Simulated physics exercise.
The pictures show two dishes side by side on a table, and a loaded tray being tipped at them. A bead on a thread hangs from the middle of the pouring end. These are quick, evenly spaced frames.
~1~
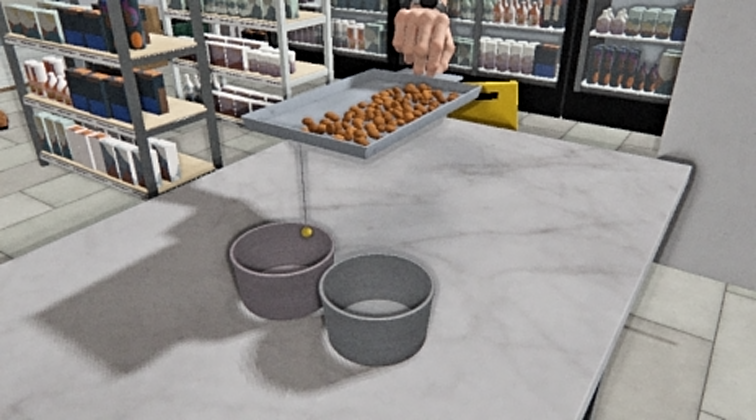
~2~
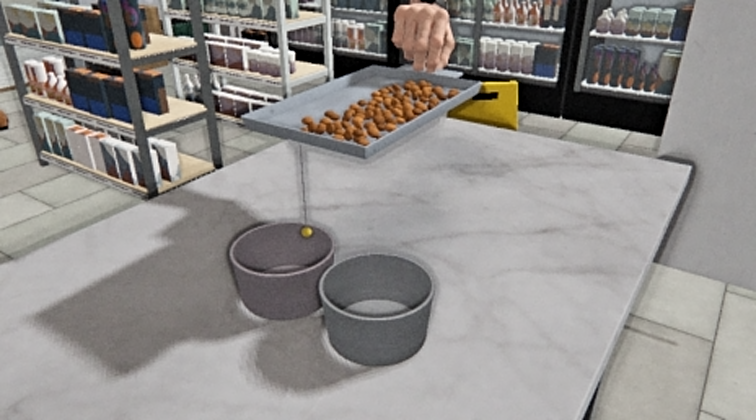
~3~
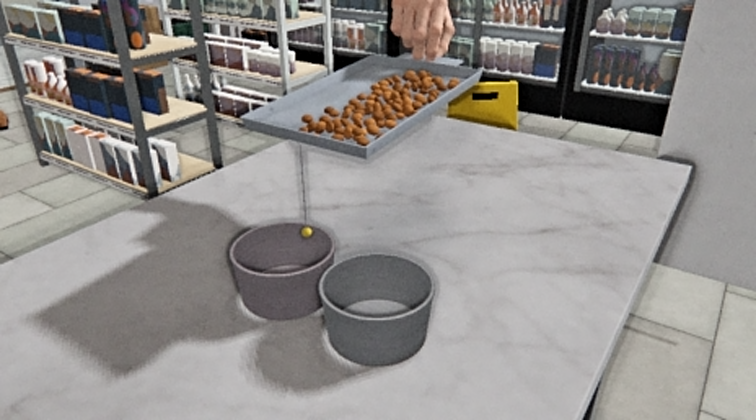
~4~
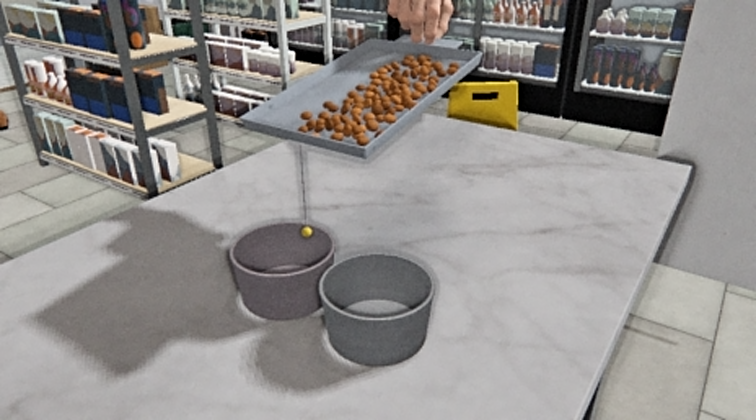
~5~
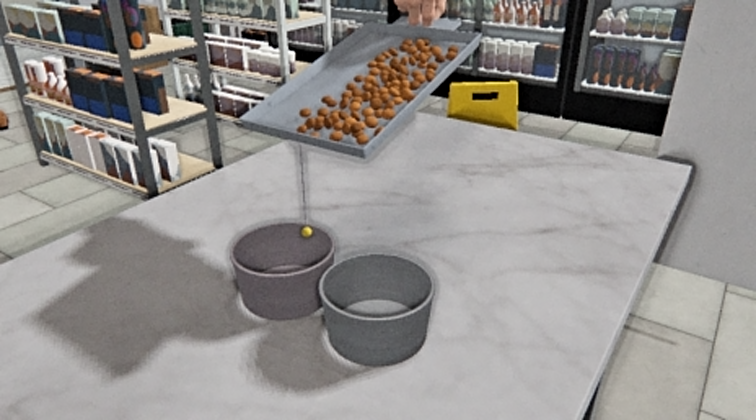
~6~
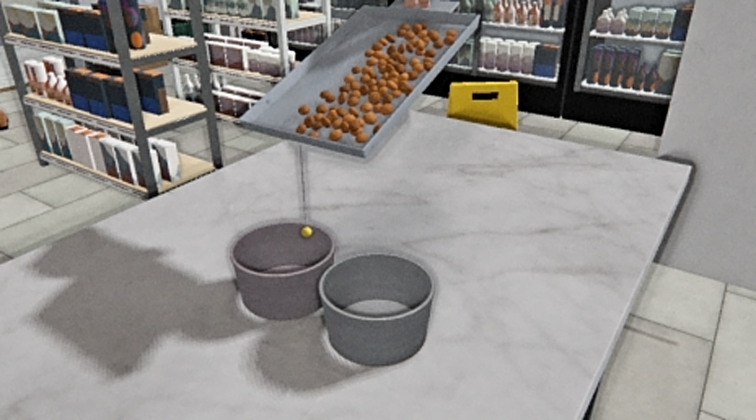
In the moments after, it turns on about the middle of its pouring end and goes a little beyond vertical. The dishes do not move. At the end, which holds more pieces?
The left-hand dish gets more.
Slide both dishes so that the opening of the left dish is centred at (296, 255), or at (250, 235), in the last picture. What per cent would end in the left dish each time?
First some 50, then 30 per cent.
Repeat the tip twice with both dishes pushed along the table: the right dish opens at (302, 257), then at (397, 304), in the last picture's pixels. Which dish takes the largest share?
First the right-hand dish, then the left one.
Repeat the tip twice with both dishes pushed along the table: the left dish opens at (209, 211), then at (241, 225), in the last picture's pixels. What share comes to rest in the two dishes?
In turn 40 and 60 in a hundred.
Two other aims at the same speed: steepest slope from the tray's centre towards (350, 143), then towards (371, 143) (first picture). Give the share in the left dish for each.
Roughly 10 per cent, and 0 per cent.
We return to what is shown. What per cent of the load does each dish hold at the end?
The left dish has 40 per cent, the right dish has 10.
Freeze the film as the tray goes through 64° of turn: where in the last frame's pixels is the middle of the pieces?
Roughly at (313, 122).
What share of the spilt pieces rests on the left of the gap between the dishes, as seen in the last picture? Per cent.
Close to 90 per cent.
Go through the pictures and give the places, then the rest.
Corners of the pouring end near (246, 116) and (365, 145), level; middle of the load near (390, 112), bits of cat kibble; left dish near (249, 290); right dish near (344, 333); bead on its thread near (307, 232), in the first frame.
Corners of the pouring end near (246, 116) and (365, 145), level; middle of the load near (390, 110), in the second frame.
Corners of the pouring end near (245, 116) and (365, 145), tipped barely, level across its low end; middle of the load near (389, 104), in the third frame.
Corners of the pouring end near (244, 117) and (364, 146), tipped a little, level across its low end; middle of the load near (389, 96), in the fourth frame.
Corners of the pouring end near (243, 118) and (363, 146), tipped clearly, level across its low end; middle of the load near (387, 87), in the fifth frame.
Corners of the pouring end near (243, 118) and (362, 147), tipped clearly, level across its low end; middle of the load near (385, 78); left dish near (249, 290); right dish near (344, 333), in the sixth frame.
Shortly afterwards, tray tipped steeply; all but a few on the tray; a little in the air.
Next, tray tipped past a quarter turn; near a quarter on the tray; a little in the right dish; near a quarter in the left dish; near a third outside both; a little in the air.
Some moments later, tray tipped past a quarter turn; a little in the right dish; near half in the left dish; near half outside both.
In the end, tray tipped past a quarter turn; a little in the right dish; near half in the left dish; near half outside both.
